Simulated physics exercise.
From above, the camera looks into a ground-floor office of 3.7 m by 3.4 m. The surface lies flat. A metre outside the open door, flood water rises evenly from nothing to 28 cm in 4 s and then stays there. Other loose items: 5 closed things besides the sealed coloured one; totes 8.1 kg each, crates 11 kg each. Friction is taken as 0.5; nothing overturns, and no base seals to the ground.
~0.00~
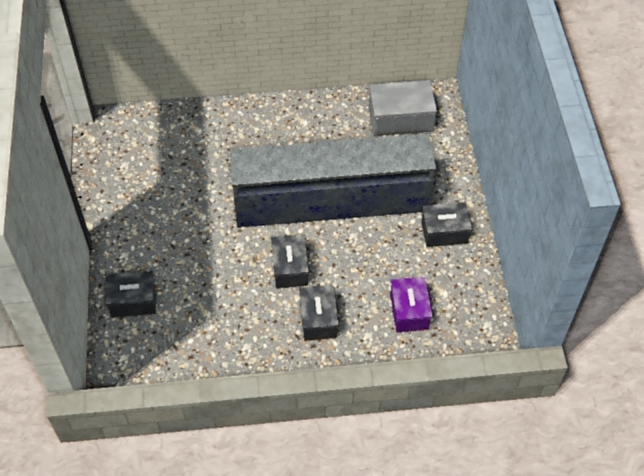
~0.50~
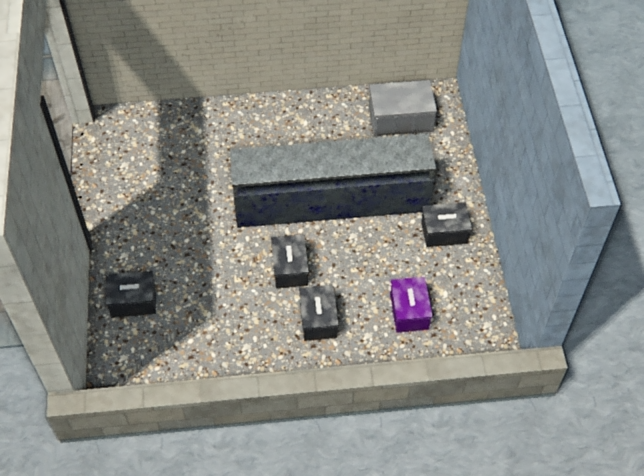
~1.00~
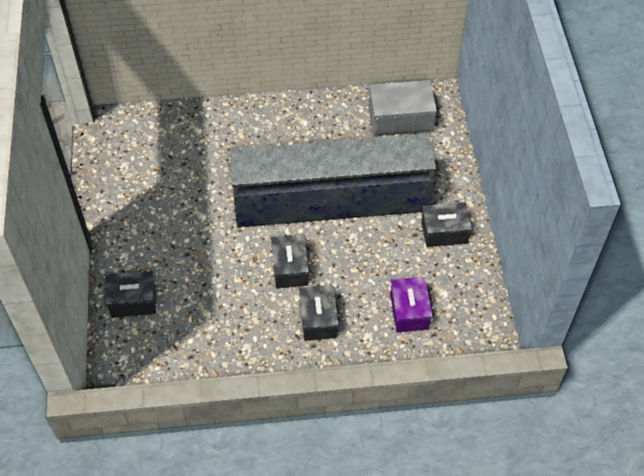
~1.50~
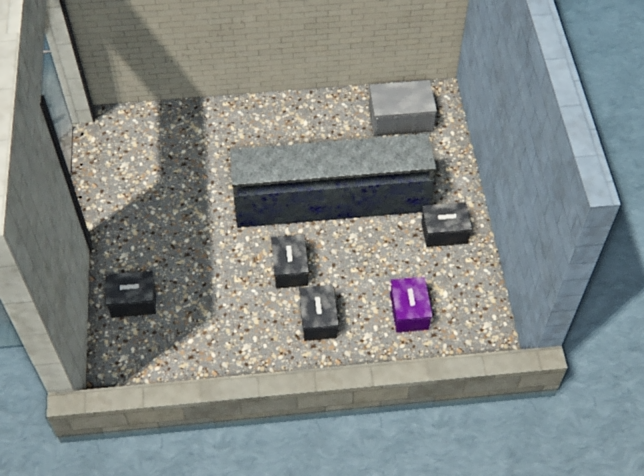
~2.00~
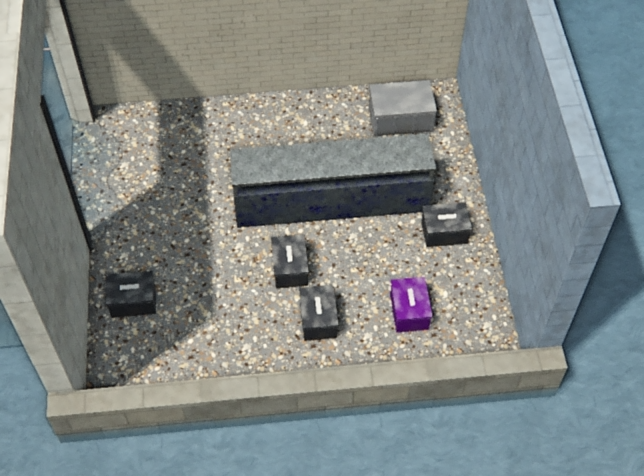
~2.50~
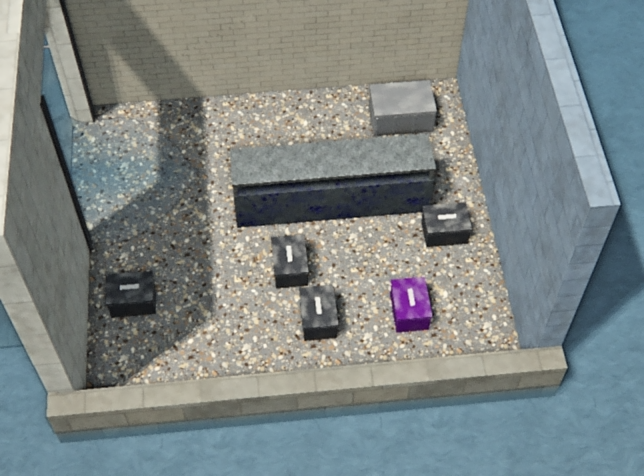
In a walled room, water surrounds the outside, then spreads in through the left doorway.
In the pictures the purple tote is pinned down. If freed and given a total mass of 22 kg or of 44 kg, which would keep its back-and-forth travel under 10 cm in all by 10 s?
Only the bigger ballast works.
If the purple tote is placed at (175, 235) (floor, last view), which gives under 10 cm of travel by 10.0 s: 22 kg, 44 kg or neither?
Looking at the loads, only the heavier keeps it.
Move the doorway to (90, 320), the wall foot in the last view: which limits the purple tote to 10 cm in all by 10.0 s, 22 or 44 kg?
If so, then only the second option works.
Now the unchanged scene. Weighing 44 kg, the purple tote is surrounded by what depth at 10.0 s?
Roughly 16 cm.
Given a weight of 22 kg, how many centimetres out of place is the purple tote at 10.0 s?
Roughly 80 cm.
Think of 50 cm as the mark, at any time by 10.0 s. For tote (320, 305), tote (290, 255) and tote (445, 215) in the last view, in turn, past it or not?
Exceeded, Exceeded, Exceeded, in that order.
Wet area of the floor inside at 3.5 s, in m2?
At that time the wet patch spans about 4.0 m2.
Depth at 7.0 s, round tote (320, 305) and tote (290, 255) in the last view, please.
I'd put it at 11 cm and 6 cm respectively.
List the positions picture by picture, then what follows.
The purple tote at (411, 298) rests on the ground; water covers 0.0 m2; 0 of 6 have shifted, in the first frame.
The purple tote at (411, 298) rests on the ground; 0.0 m2 under water; 0 of 6 have shifted, in the second frame.
The purple tote at (411, 298) rests on the ground; 0.0 m2 under water; 0 of 6 have shifted, in the third frame.
The purple tote at (411, 298), on the bottom; water covers 0.0 m2; 0 of 6 have shifted, in the fourth frame.
The purple tote at (411, 298), on the bottom; water covers 0.2 m2; 0 of 6 have shifted, in the fifth frame.
The purple tote at (411, 298), on the bottom; 1.0 m2 under water; 0 of 6 have shifted, in the sixth frame.
After 3.5 s the purple tote would be 0 cm from its start with 22 kg and 0 cm from its start with 44 kg; 0 cm of water round it then.
After 4.5 s the purple tote would be 0 cm from its start with 22 kg and 0 cm from its start with 44 kg; 0 cm of water round it then.
After 7.0 s the purple tote would be 1 cm from its start with 22 kg and 0 cm from its start with 44 kg; 9 cm of water round it then.
After 10.0 s the purple tote would be 87 cm from its start with 22 kg and 0 cm from its start with 44 kg; 16 cm of water round it then.
